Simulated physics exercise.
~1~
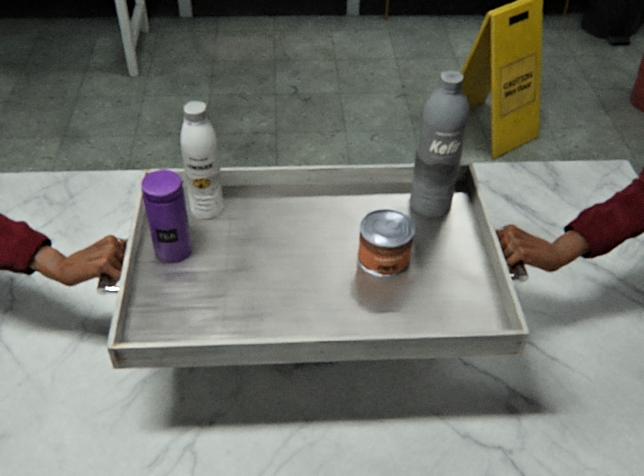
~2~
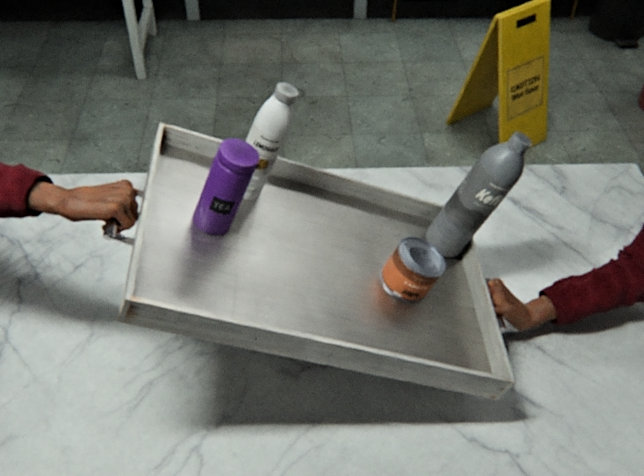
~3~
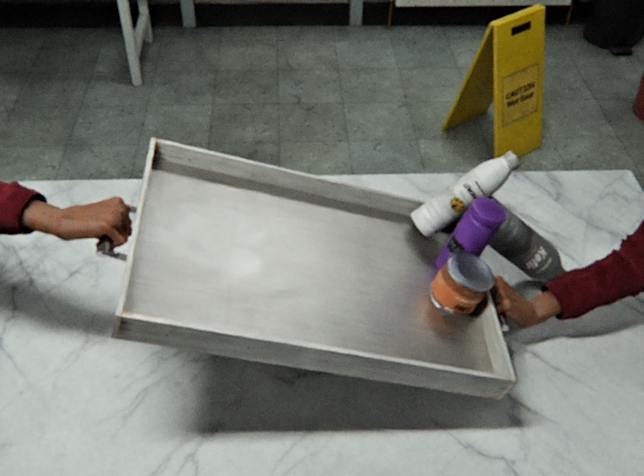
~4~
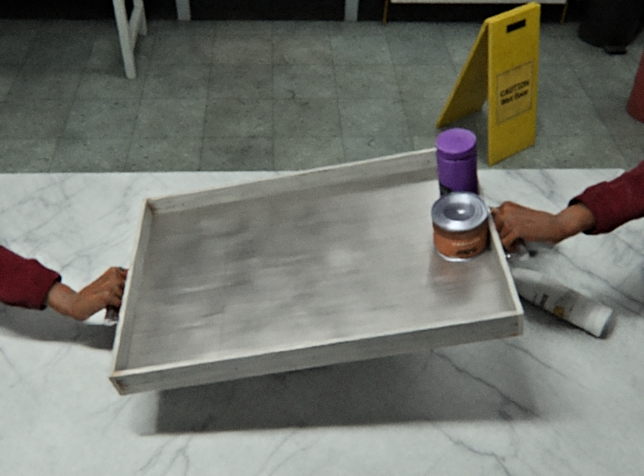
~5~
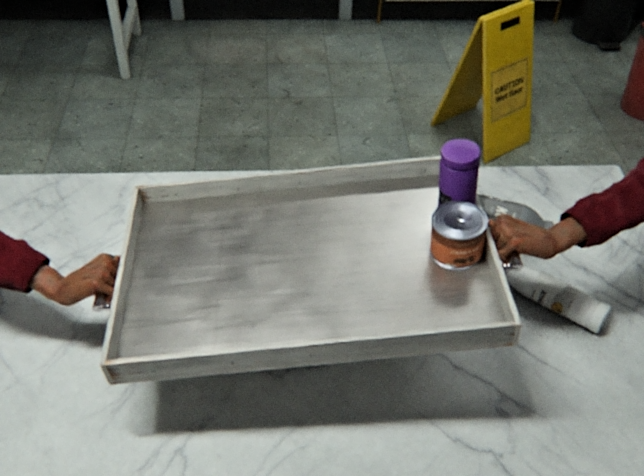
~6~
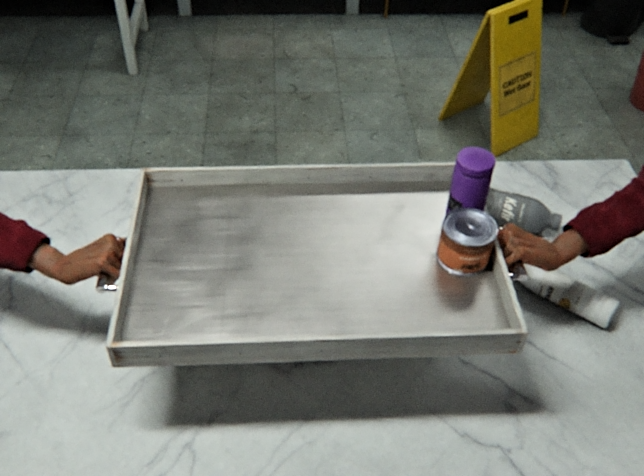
Two hands tilt a tray right, spilling two bottles, then level it with two containers aboard.
